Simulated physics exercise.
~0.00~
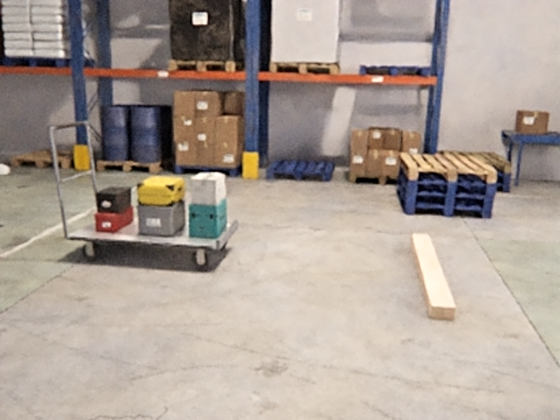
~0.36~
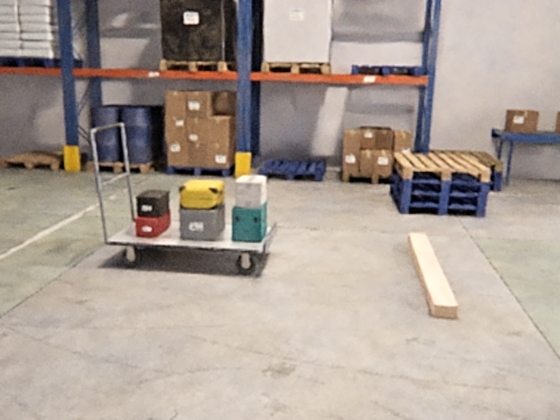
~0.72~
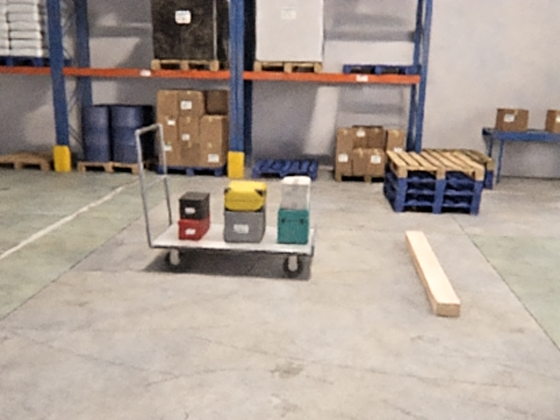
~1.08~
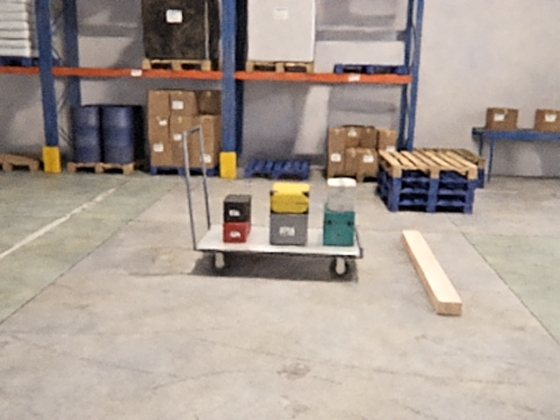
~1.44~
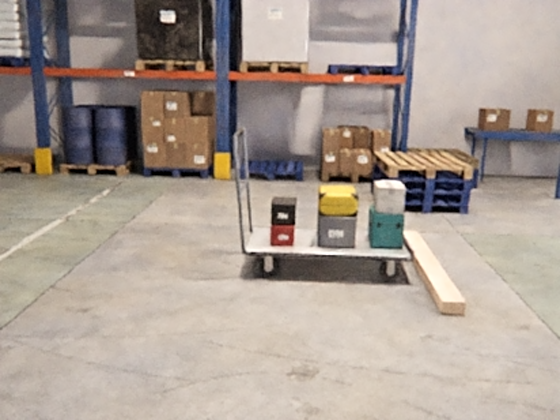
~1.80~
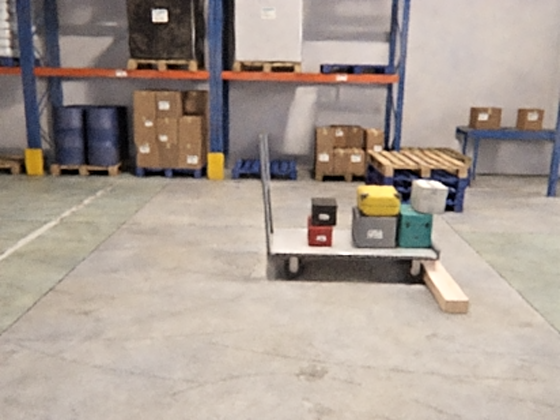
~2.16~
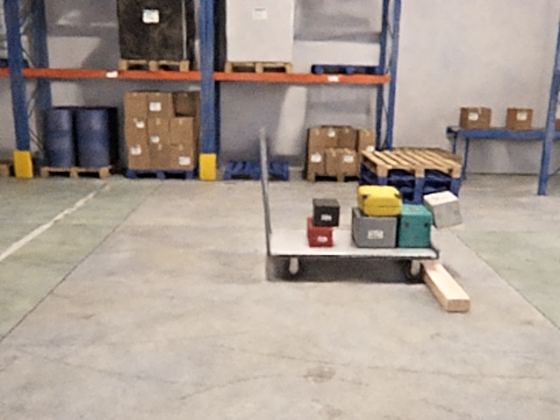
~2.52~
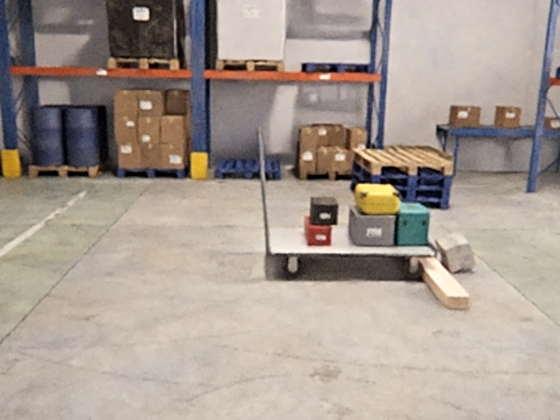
Warehouse floor with a loaded flatbed cart rolling right, stopping at a low wooden beam, its white carton tumbling off the front.
